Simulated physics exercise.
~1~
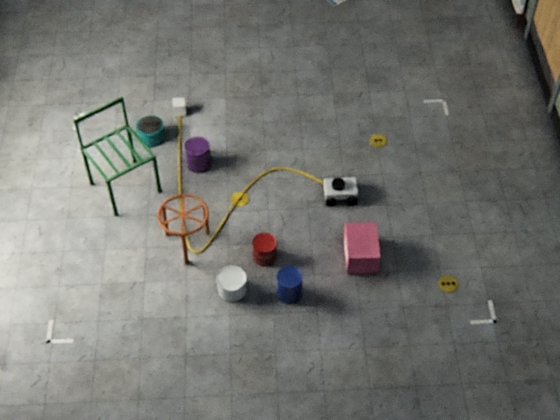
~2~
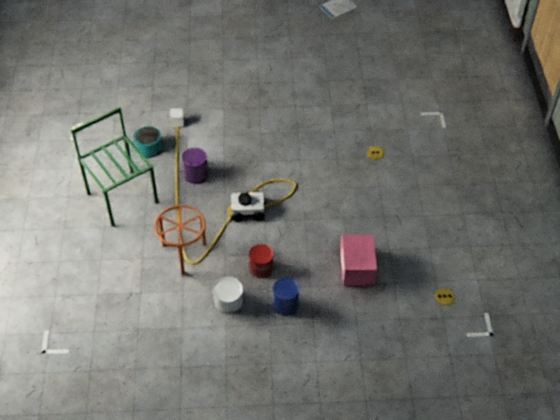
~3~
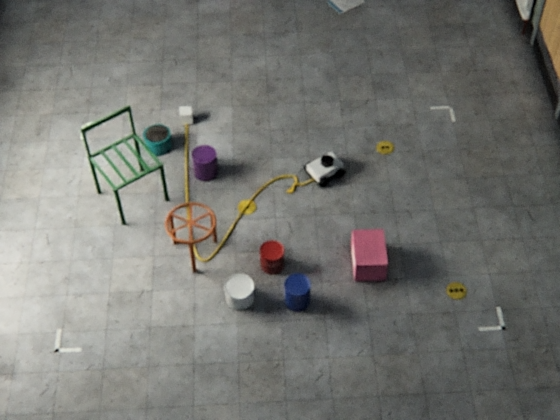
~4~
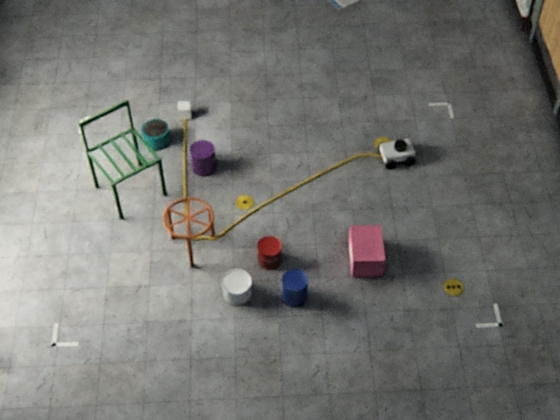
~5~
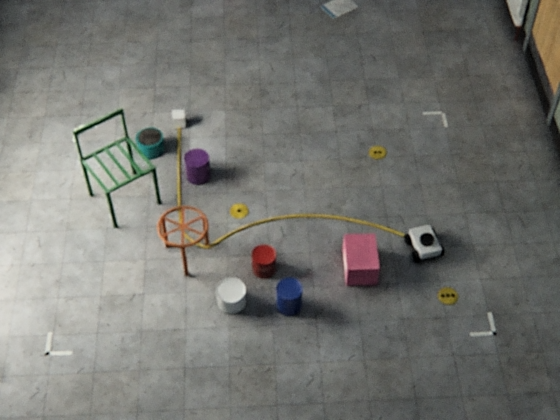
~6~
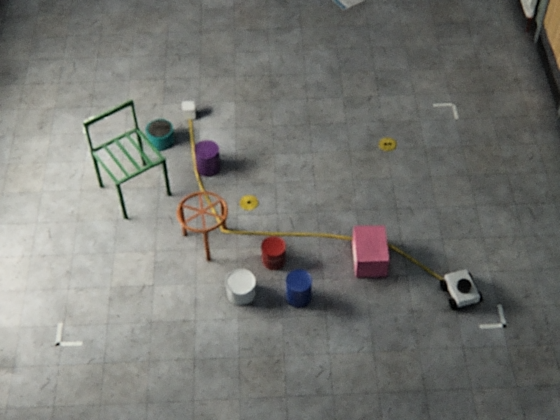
Small white cart towing a yellow lead between floor marks, stopping at lower right with the lead against an orange stool and pink box.
